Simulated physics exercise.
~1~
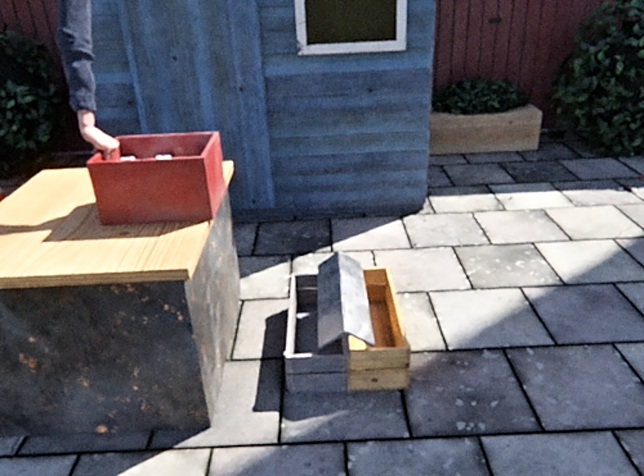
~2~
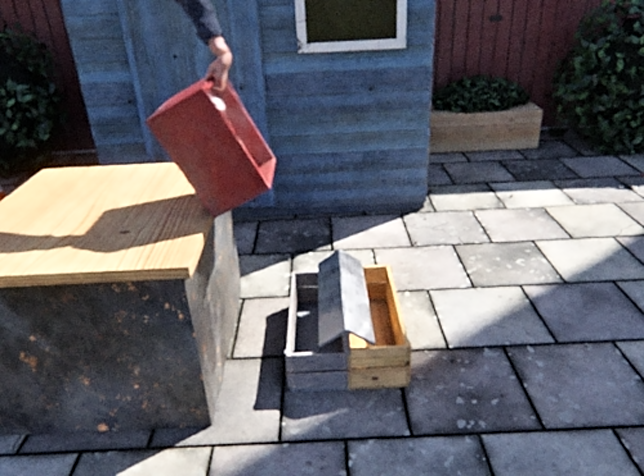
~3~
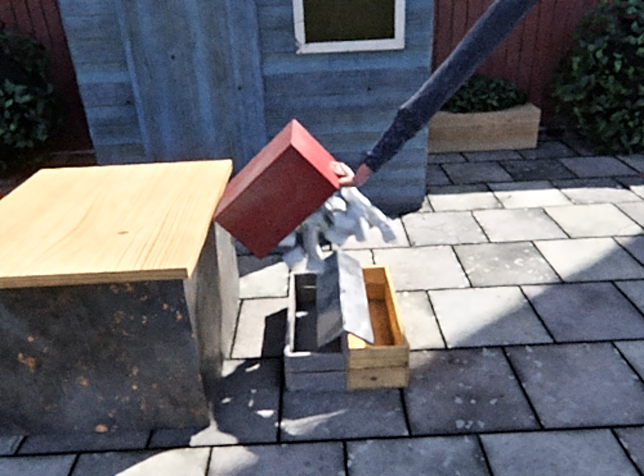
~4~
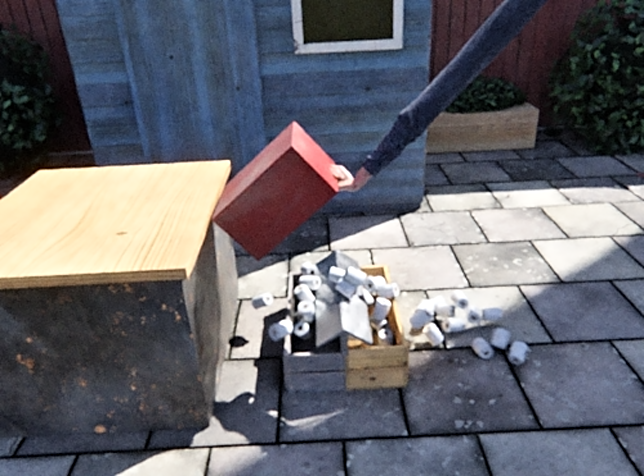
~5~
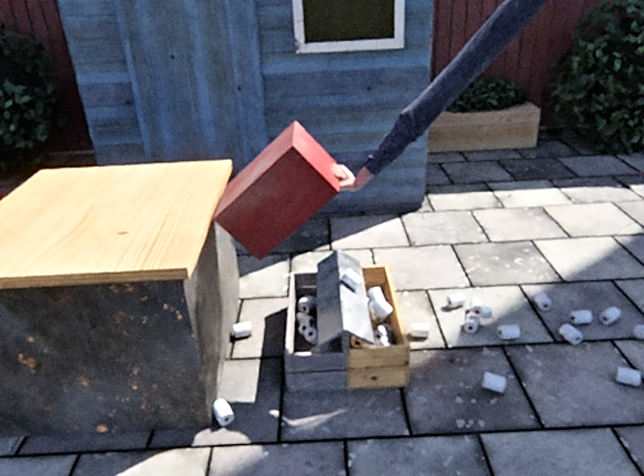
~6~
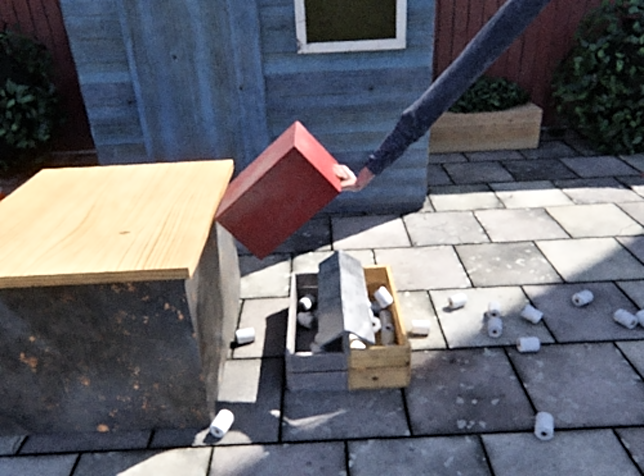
On a sunny paved patio beside a blue wooden shed, a hand tipped a red box of small white rolls off a bench's edge over two narrow troughs, and some settled inside while many others scattered across the paving, mostly to the right.
